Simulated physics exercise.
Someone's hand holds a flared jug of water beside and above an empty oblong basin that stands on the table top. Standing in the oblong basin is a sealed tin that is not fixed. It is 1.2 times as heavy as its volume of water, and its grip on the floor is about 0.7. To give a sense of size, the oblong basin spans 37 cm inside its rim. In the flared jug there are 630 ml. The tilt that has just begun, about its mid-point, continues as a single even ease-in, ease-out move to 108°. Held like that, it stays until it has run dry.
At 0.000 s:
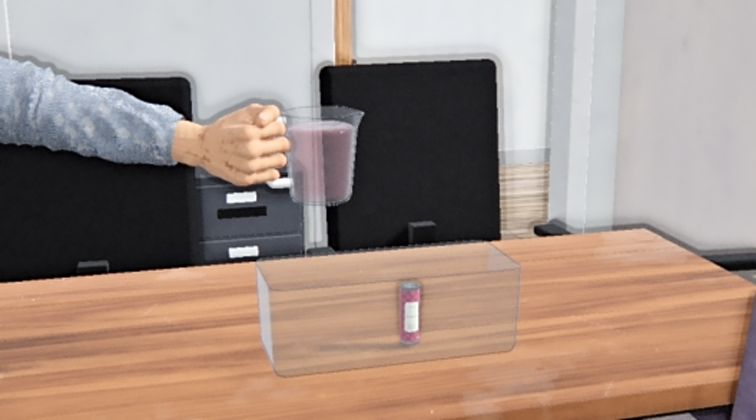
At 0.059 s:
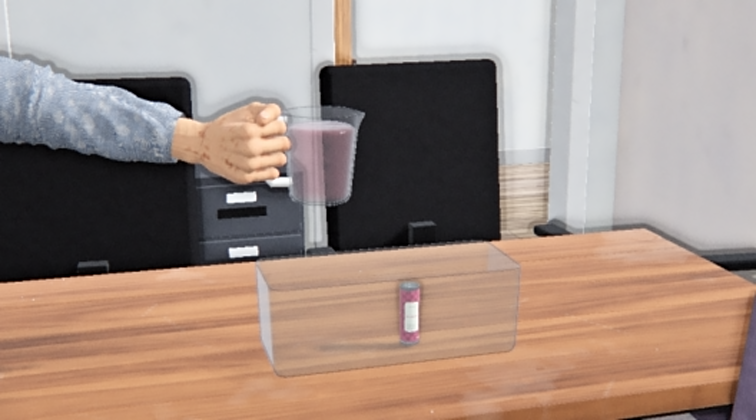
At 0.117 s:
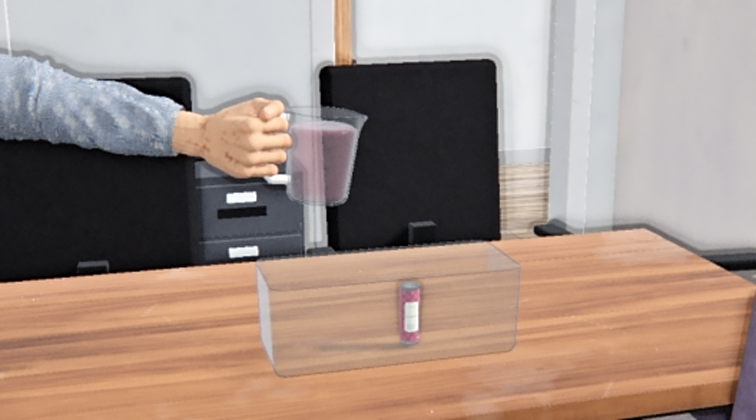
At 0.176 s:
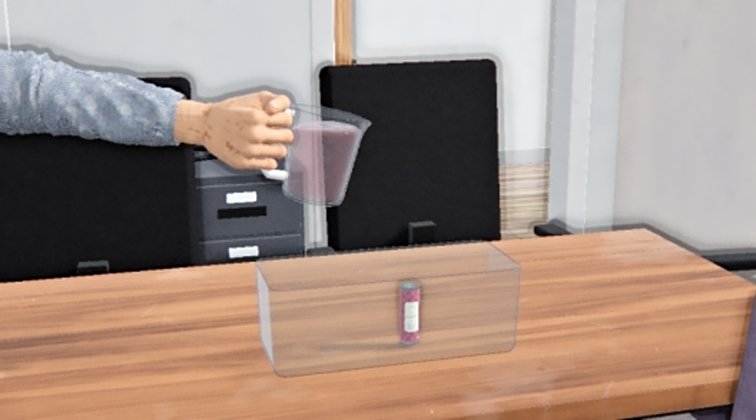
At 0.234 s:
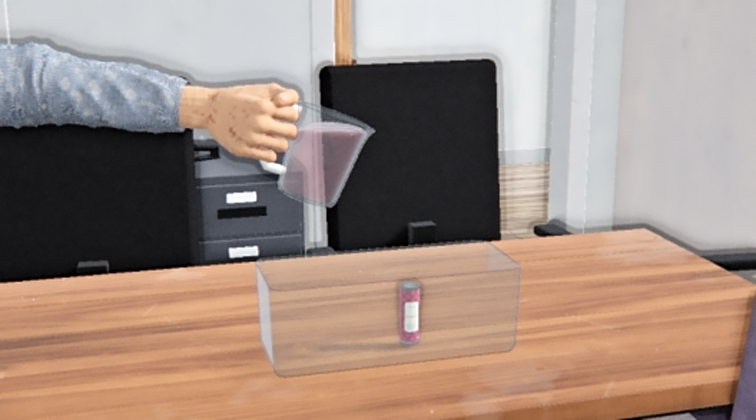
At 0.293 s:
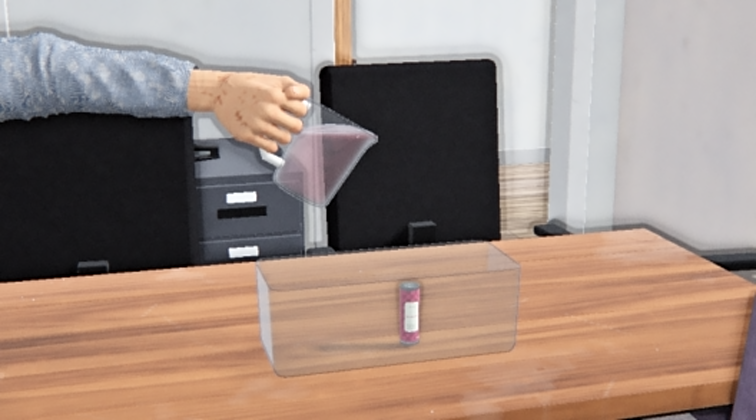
A hand gripping a clear flared jug of pinkish liquid holds it almost upright above a see-through oblong basin on a wooden table, where a small tin stands. The hand then rises slightly and tilts the jug to the right, slowly at first and then faster, the liquid shifting toward its right rim.
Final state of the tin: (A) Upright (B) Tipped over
Option A: Upright.
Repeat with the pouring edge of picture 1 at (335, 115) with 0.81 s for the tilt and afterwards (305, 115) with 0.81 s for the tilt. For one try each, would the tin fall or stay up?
In the first try it comes down; in the second it remains standing.
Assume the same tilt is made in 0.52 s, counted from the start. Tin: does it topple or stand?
With that tilt, the tin stays on its base.
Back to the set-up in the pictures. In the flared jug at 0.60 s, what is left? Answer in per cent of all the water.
Portion remaining: Approx. 60 per cent.
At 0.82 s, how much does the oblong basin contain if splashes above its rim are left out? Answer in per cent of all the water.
About 68 %.
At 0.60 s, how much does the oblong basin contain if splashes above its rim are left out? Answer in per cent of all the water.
Around 12 percent.
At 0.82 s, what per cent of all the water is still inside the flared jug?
Roughly 12 percent remains.
By 0.60 s the tilt is 91° and 60 per cent is still to pour; the tin stands where it began.
By 0.82 s the tilt is 108° and 12 per cent is still to pour; the tin stands where it began.
By 1.06 s the tilt is 108° and 1 per cent is still to pour; the tin stands where it began.
By 1.31 s the tilt is 108° and 0 per cent is still to pour; the tin stands where it began.
At rest the tin stands where it began.
